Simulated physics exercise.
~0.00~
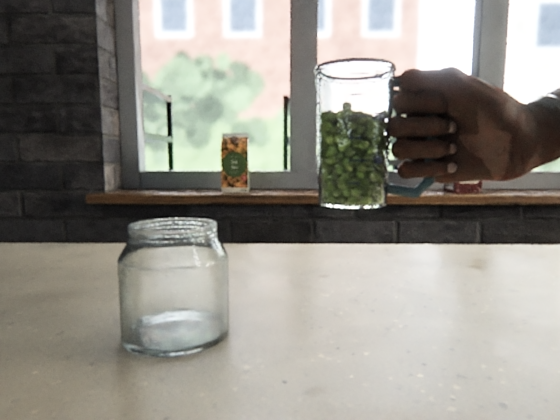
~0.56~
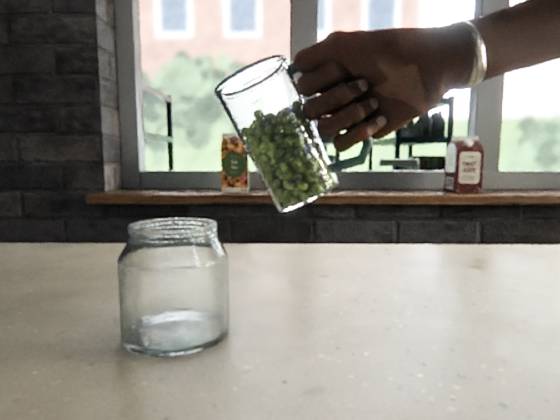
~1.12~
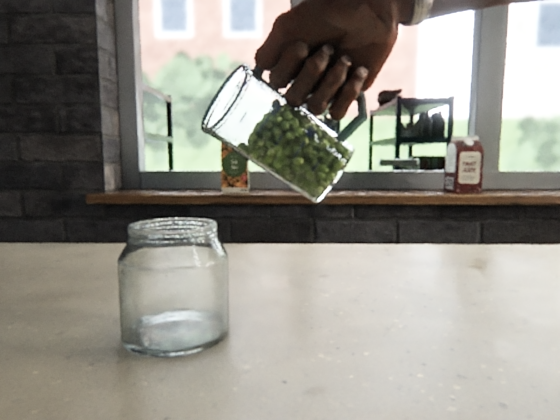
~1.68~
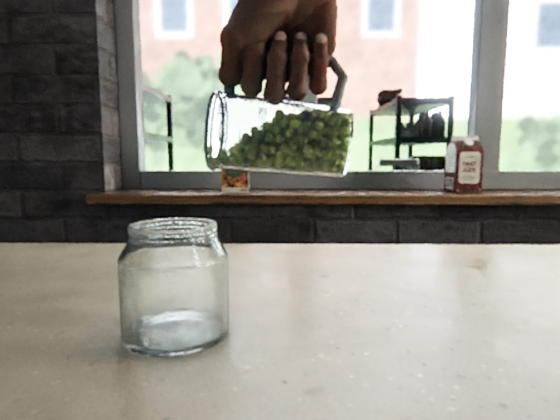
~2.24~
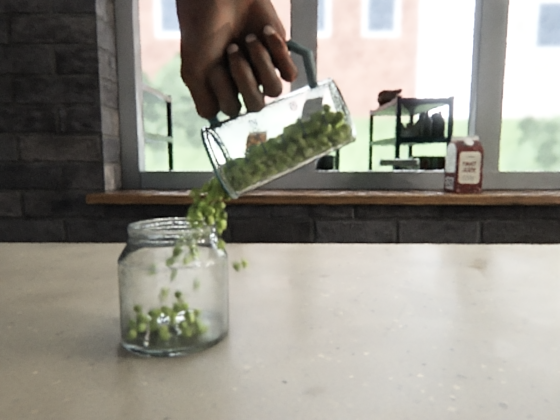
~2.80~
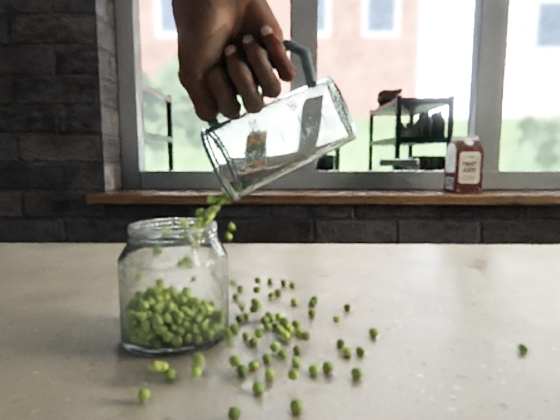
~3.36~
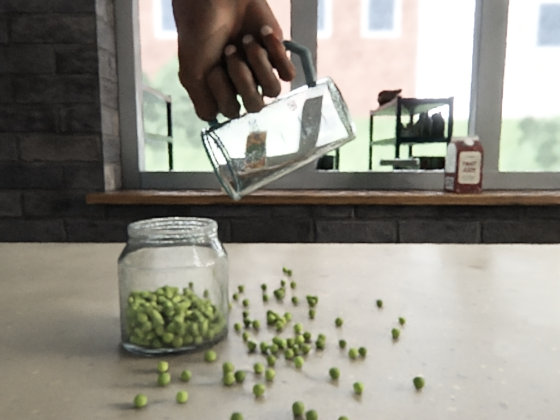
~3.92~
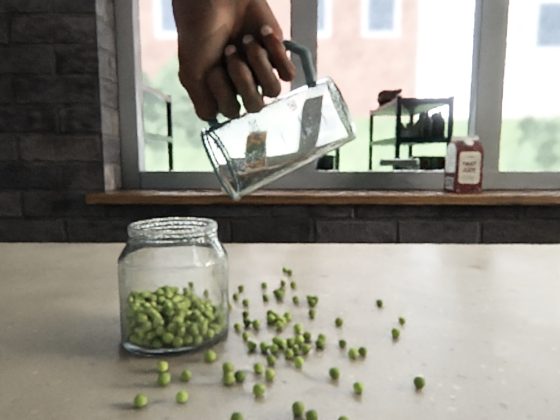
A hand tipped a clear glass cup of green peas over a jar on a pale counter, pouring until the cup was empty; most landed in the jar, but many scattered across the counter to its right.
